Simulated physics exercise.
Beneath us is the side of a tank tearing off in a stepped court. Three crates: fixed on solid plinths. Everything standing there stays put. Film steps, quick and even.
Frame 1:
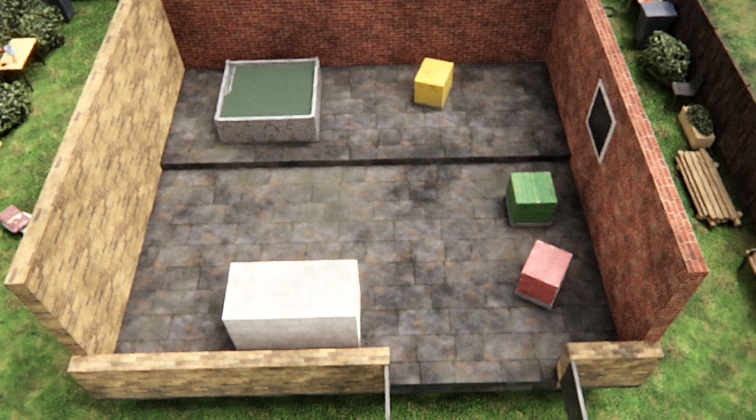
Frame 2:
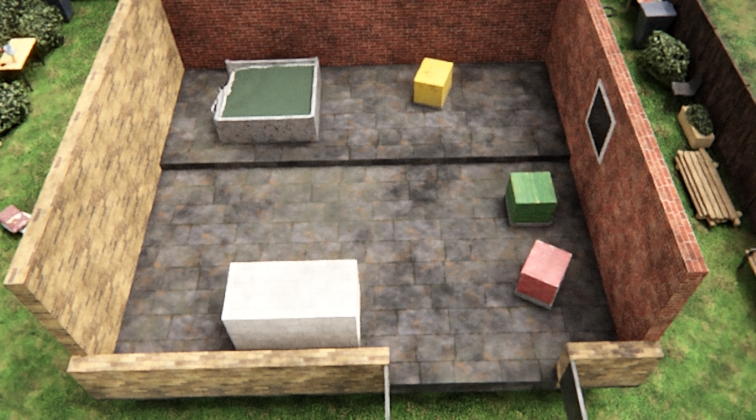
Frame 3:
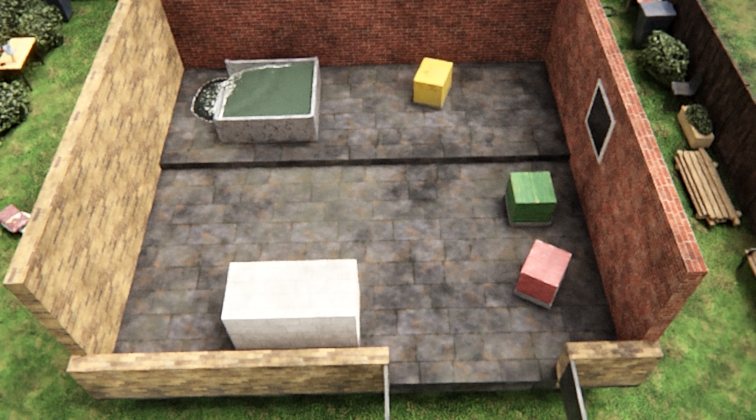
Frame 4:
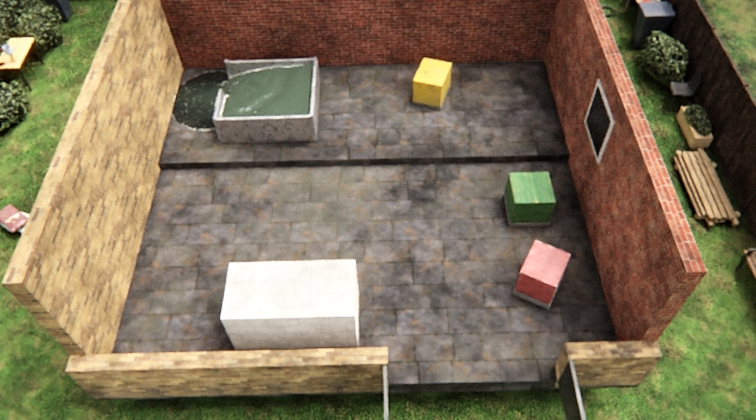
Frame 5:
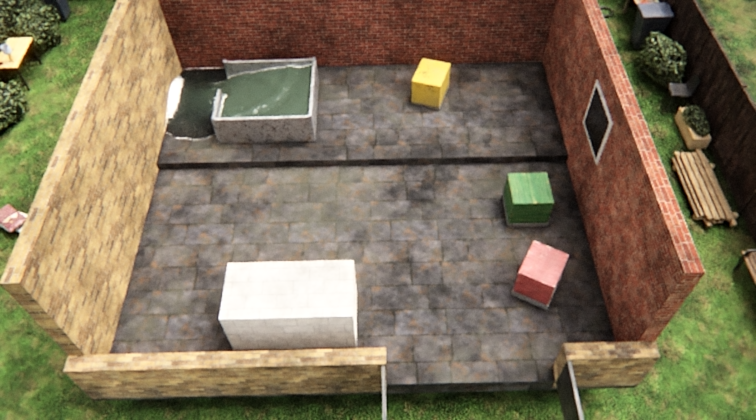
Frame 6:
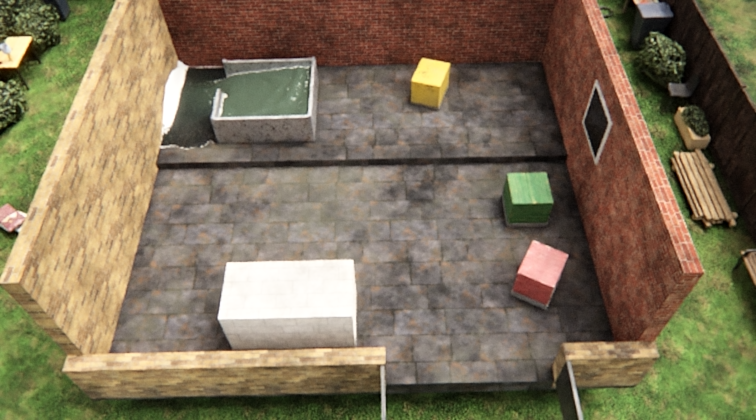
Stepped brick-walled court with three crates and a white block, water bursting from the tank's left side and spreading along the wall.
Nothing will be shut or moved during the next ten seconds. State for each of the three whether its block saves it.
In order: Green crate: A dry one; red crate: A dry one; yellow crate: A wet one.
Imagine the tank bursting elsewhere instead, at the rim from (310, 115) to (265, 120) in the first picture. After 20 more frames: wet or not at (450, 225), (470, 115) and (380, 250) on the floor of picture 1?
Spot one: Reached by the flood. Spot two: Spared by the leak. Spot three: Reached by the flood.
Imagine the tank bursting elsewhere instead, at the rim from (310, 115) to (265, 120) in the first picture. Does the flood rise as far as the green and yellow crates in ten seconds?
First the green crate: It is left alone; then the yellow crate: It is left alone.
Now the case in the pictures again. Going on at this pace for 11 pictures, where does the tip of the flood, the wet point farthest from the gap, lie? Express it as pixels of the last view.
(134, 263).
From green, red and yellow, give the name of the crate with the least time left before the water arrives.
The one in yellow comes first.
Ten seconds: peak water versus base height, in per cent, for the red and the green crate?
30 and 50 per cent, roughly.
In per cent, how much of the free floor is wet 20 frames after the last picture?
Close to 35 %.
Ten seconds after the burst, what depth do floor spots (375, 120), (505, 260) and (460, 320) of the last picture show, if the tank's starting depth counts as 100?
Around 2, 6 and 4 percent, in that order.
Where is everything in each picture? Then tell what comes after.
The first picture shows still water in the tank at (269, 91).
In the second picture, the front is at a hidden place, out from the gap at (231, 93).
In the third picture, water pours out at (231, 94) and has run to (197, 110).
In the fourth picture, water pours out at (230, 94) and has run to (173, 108).
In the fifth picture, water pours out at (229, 93) and has run to (181, 74).
In the sixth picture, the front is at (162, 142), out from the gap at (228, 93).
A moment on, water covers 5 % of the floor; the green crate not reached, the red crate not reached, the yellow crate not reached.
Next, water covers 15 % of the floor; the green crate not reached, the red crate not reached, the yellow crate not reached.
Then, water covers 35 % of the floor; the green crate not reached, the red crate not reached, the yellow crate water round its plinth.
Later, water covers 50 % of the floor; the green crate not reached, the red crate not reached, the yellow crate water round its plinth.
In the end, water covers 75 % of the floor; the green crate stayed above the water, the red crate stayed above the water, the yellow crate was topped.
